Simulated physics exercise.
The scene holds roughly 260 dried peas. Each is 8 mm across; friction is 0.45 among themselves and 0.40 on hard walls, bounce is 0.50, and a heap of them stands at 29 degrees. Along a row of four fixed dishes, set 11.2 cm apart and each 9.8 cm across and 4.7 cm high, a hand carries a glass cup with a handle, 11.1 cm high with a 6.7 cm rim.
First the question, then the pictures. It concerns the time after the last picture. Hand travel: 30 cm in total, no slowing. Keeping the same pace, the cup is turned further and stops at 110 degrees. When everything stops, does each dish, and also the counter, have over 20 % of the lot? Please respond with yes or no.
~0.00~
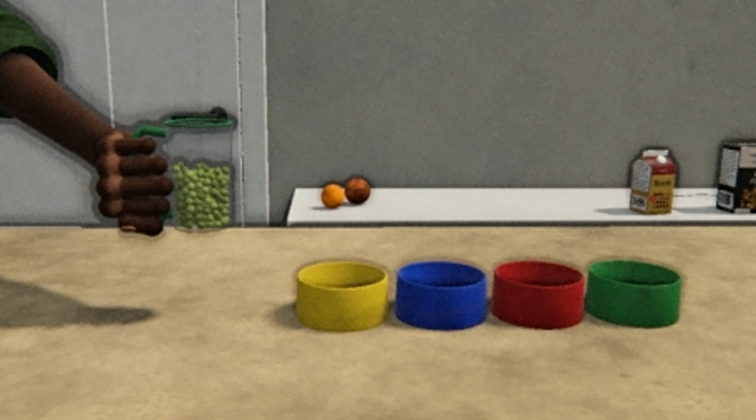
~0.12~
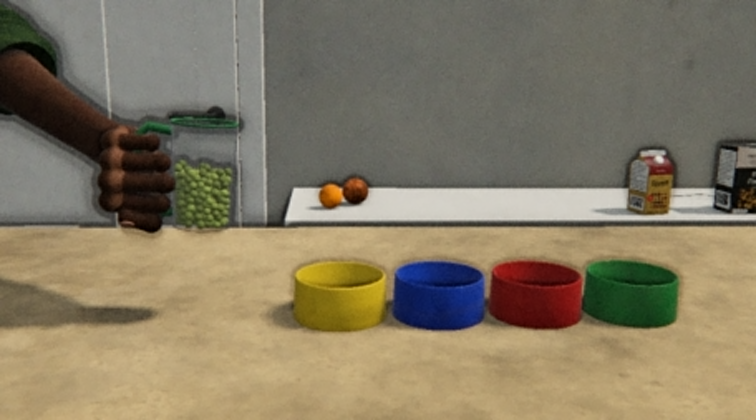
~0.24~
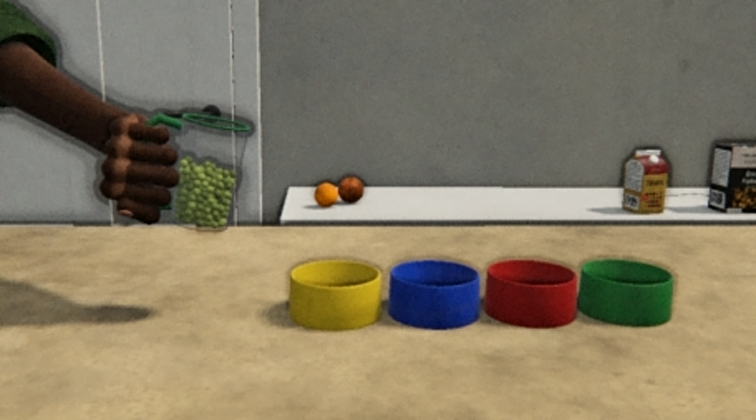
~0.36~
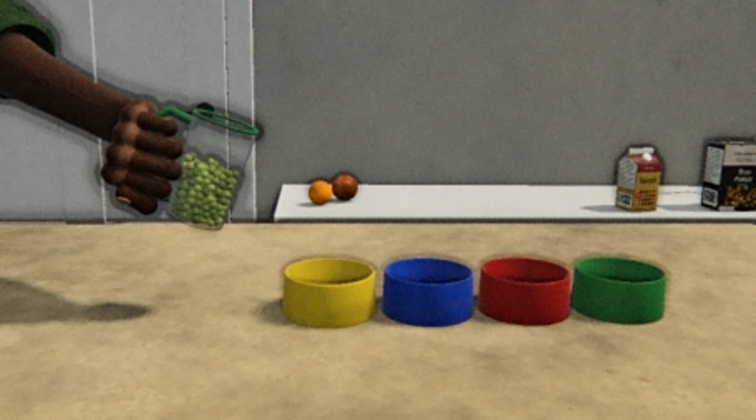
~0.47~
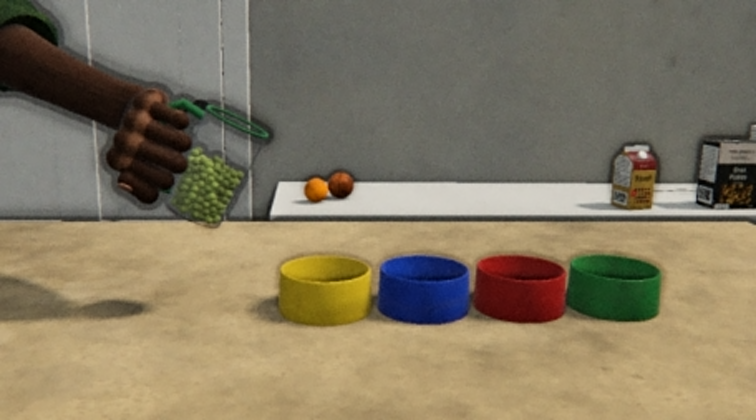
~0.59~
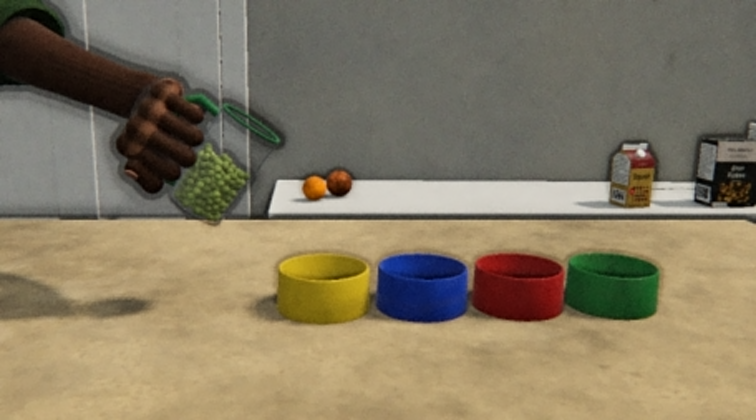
Red no, blue yes, green no, yellow no, counter no.
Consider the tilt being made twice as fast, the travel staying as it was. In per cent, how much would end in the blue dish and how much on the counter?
I'd expect blue to end at 10 and the counter at 20.
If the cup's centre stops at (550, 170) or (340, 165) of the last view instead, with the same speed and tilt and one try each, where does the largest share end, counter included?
Top receivers, in order: Blue and blue.
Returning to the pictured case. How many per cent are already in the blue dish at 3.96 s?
Estimate to date: Some 95 %.
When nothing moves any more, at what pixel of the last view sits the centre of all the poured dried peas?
Near (428, 292).
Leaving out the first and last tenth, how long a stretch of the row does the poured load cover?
I'd put it at close to 6 cm.
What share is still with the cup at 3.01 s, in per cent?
About 0 %.
After 2.04 s, tilt 110 degrees; cup holds 45 %, blue 45 %.
After 3.01 s, tilt 110 degrees; cup holds 0 %, blue 95 %.
Then, at 3.96 s, tilt 110 degrees; cup holds 0 %, blue 95 %.
By 4.3 s all is still; red 0 %, blue 95 %, green 0 %, yellow 0 %, counter 5 %.
